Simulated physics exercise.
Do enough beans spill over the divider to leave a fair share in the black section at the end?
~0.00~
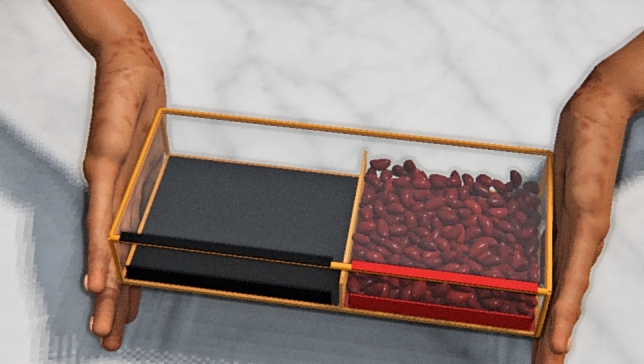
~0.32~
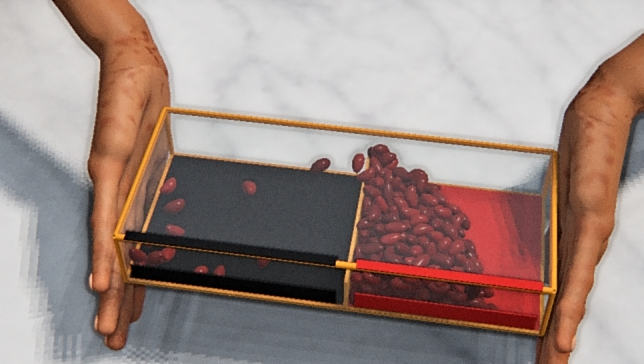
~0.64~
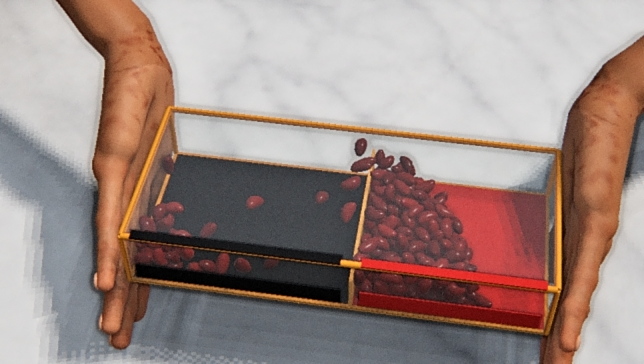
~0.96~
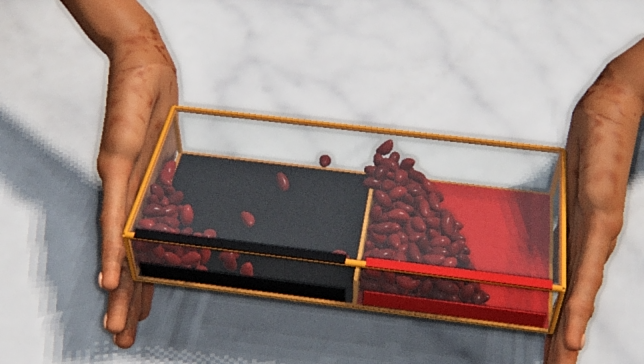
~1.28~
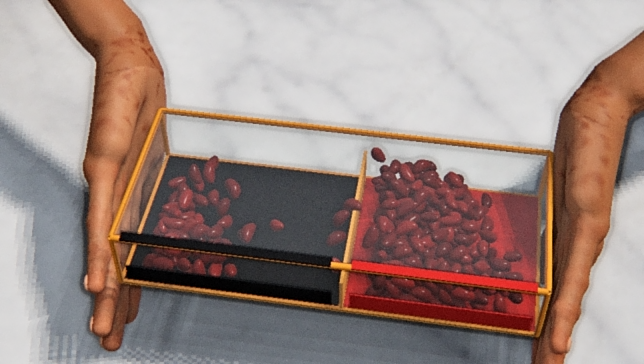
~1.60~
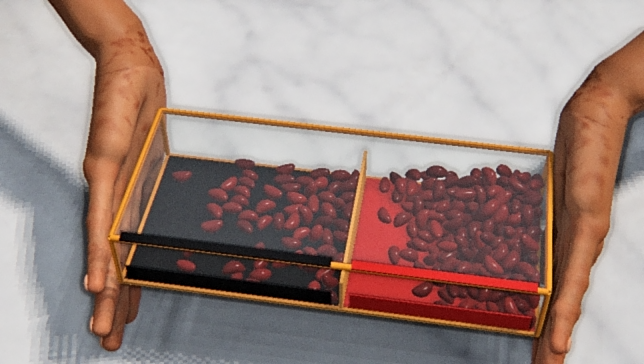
Yes, a good number of beans spill over and end up in the black section. The red section still holds the larger share.
